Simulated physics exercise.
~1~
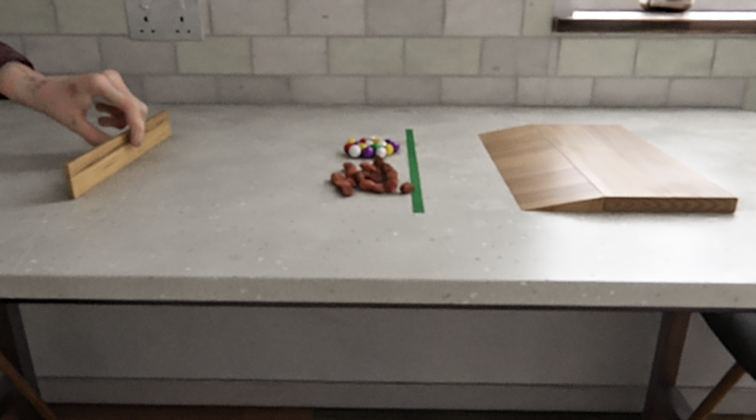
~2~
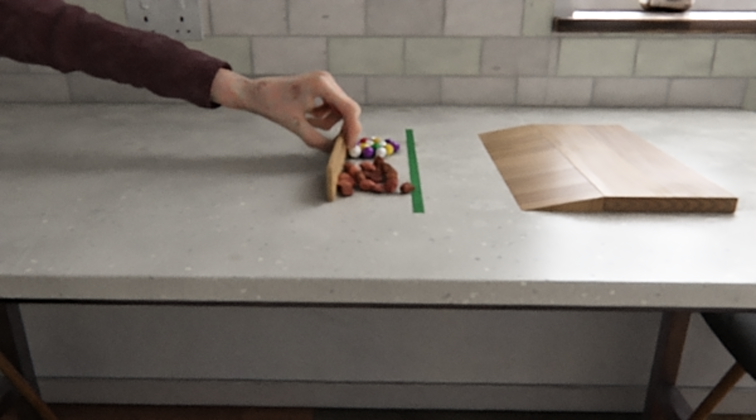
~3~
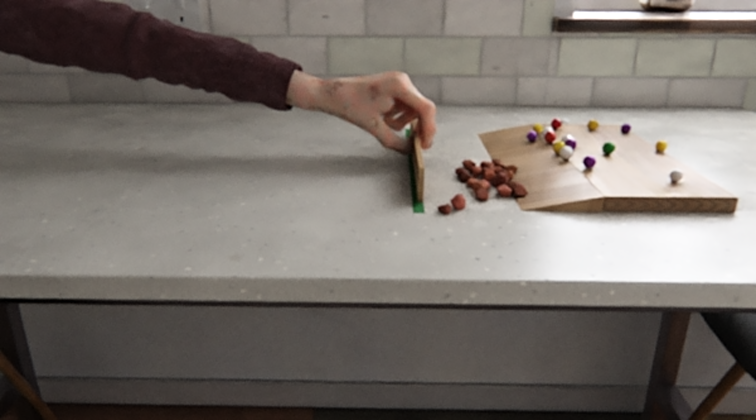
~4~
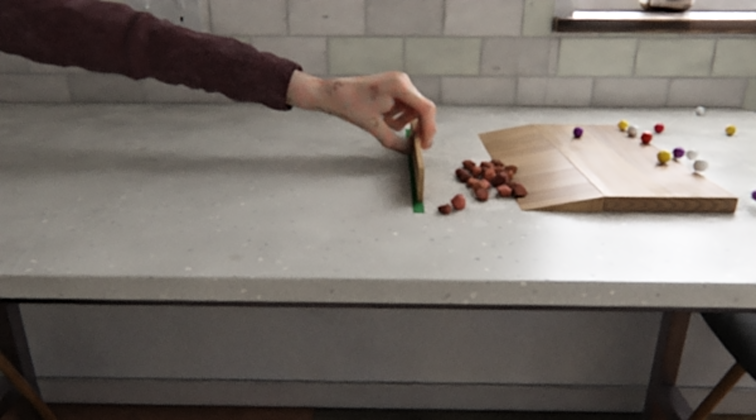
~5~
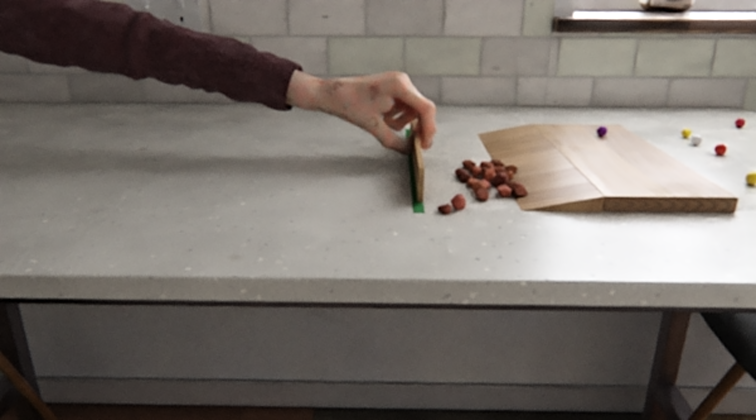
A hand sweeps beads and brown lumps right; only the beads clear the wooden ramp.
